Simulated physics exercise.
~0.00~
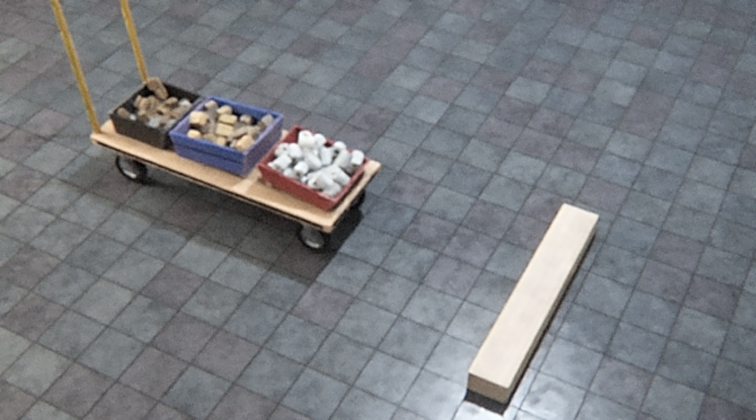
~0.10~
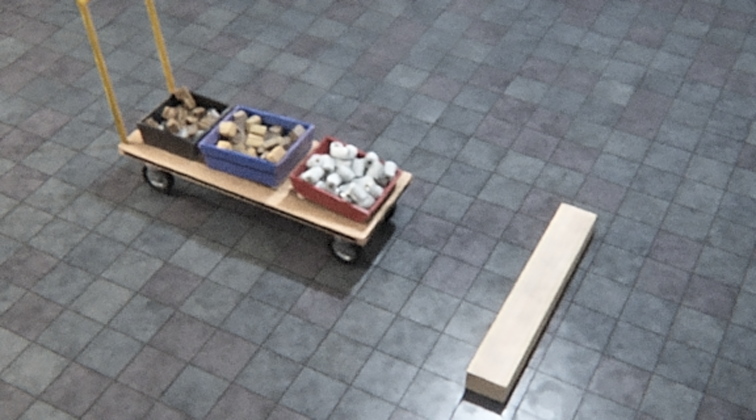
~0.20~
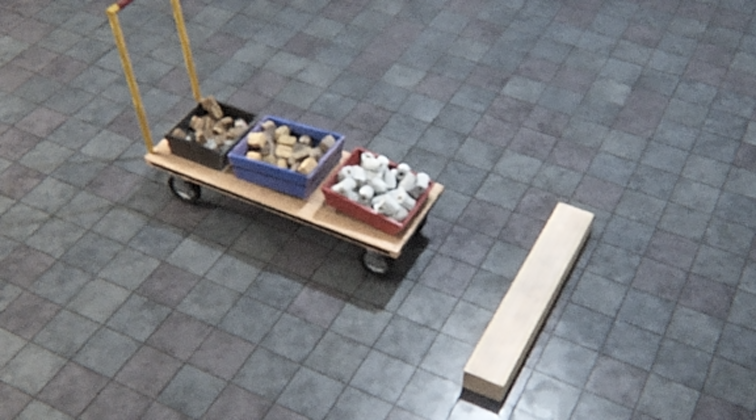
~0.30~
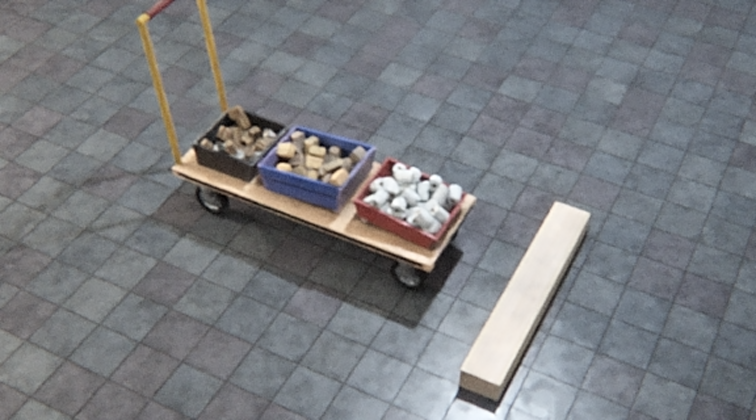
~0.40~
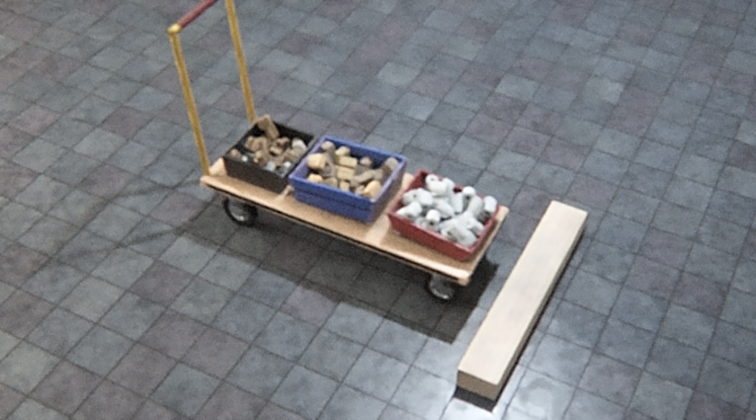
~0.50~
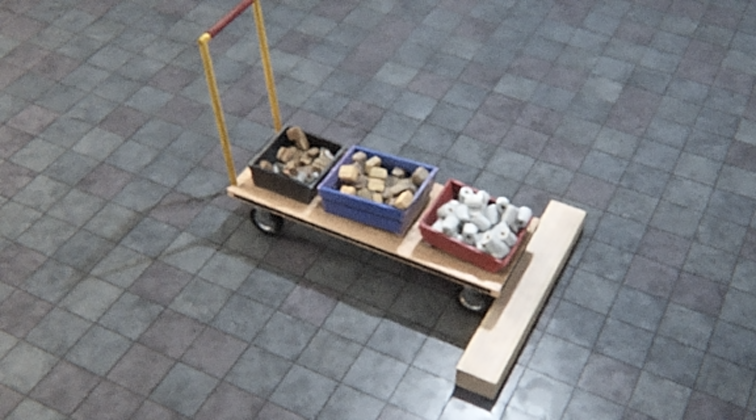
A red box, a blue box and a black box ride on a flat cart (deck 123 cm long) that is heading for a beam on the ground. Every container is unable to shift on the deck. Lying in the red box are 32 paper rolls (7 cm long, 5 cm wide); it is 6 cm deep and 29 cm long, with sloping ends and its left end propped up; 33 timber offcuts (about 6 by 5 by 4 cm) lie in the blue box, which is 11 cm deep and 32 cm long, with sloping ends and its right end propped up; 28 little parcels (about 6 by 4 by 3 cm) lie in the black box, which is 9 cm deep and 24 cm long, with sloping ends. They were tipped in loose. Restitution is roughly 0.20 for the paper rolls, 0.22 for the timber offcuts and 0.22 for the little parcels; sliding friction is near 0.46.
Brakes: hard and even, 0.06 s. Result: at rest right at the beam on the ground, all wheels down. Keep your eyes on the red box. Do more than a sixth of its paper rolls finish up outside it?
Yes.
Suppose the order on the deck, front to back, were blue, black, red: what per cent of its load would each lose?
Red box 10 %, blue box 0 %, black box 0 %.
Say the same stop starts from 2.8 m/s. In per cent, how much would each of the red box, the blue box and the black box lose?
In that case the red box sheds 50 per cent of its load, the blue box 10 per cent, and the black box 0 per cent.
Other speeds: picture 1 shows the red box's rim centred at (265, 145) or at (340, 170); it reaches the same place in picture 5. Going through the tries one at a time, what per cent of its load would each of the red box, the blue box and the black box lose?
Red box: 50 / 20 percent; blue box: 0 / 0 percent; black box: 0 / 0 percent.
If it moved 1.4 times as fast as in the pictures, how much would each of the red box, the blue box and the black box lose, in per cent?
In that case the red box sheds 40 per cent, the blue box 10 per cent and the black box 0 per cent.
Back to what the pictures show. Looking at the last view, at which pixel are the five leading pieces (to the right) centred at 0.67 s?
(538, 239).
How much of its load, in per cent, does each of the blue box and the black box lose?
For the blue box it's 5 %, and for the black box it's 5 %.
After 0.55 s, the red box is down by 1 of 32, the blue box has all 33 and the black box has all 28.
After 0.67 s, the red box is down by 5 of 32, the blue box is down by 1 of 33 and the black box is down by 1 of 28.
After 0.90 s, the red box is down by 9 of 32, the blue box is down by 1 of 33 and the black box is down by 1 of 28.
Final count (at 1.41 s), the red box is down by 9 of 32, the blue box is down by 1 of 33 and the black box is down by 1 of 28. Asked share, 9 of 32, 28 per cent.
